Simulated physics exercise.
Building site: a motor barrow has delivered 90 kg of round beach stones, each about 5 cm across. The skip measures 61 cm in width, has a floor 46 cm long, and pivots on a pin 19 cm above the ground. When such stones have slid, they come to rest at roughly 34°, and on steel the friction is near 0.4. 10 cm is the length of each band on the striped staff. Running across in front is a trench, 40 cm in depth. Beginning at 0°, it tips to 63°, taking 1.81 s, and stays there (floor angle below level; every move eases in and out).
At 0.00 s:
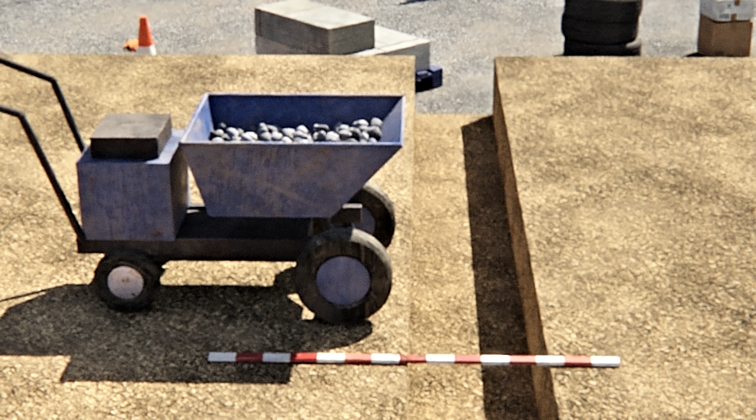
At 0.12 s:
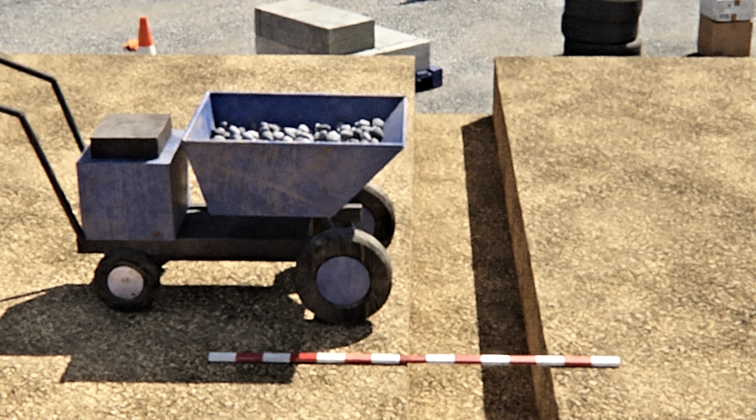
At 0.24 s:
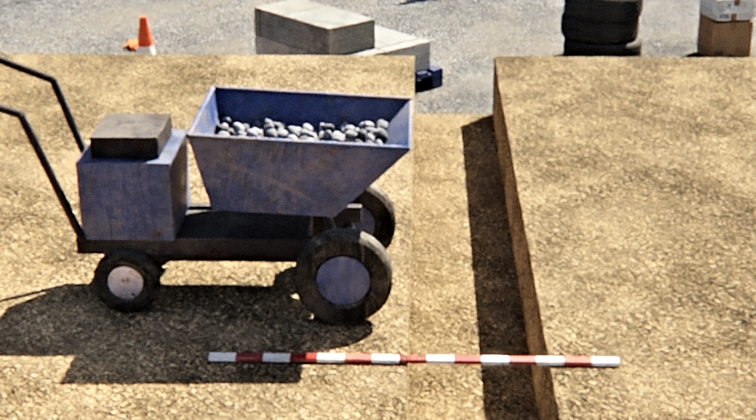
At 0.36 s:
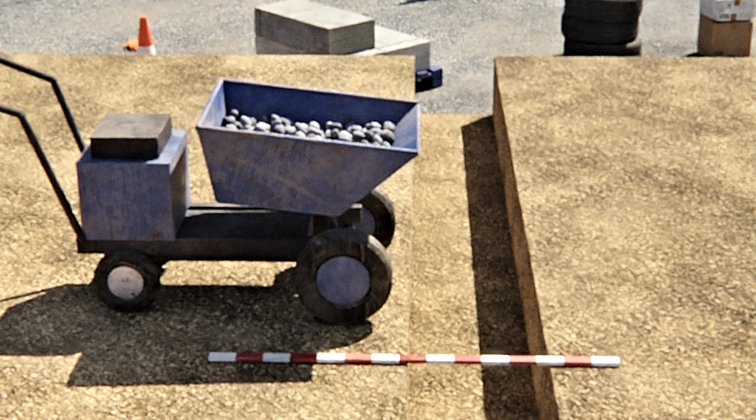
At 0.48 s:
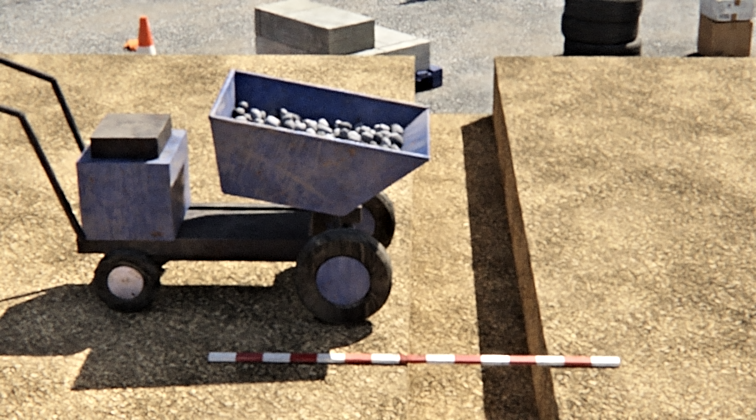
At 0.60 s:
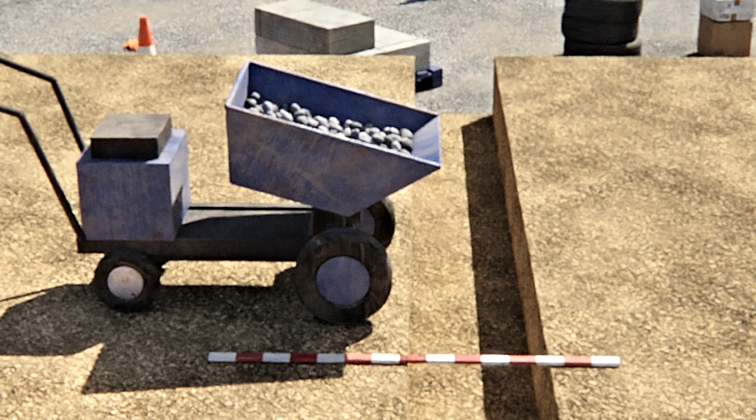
The blue skip of a parked motor barrow tilting gradually to the right, its load of round grey stones still inside, beside a trench.
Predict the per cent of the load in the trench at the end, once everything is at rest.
Near 64 per cent.
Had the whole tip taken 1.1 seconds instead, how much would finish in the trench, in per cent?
Around 55 per cent would end in the trench.
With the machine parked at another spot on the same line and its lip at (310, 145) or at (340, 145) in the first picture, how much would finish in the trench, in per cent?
100 and 100 %.
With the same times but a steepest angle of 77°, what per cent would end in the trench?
I'd expect around 65 in a hundred.
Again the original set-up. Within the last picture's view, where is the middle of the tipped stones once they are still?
Their middle lands near (518, 362).
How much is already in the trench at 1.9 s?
By that point it's something like 20 in a hundred.
After 1.4 s the floor is at 53°; 100 % in the skip; the foremost stones are at (477, 211).
After 1.9 s the floor is at 63°; 62 % in the skip, 18 % in the trench, 21 % past the trench; the foremost stones are at (606, 286).
After 2.3 s the floor is at 63°; 32 % in the skip, 31 % in the trench, 36 % past the trench; the foremost stones are at (693, 295).
After 4.2 s the floor is at 63°; 0 % in the skip, 64 % in the trench, 36 % past the trench; the foremost stones are at (755, 301).
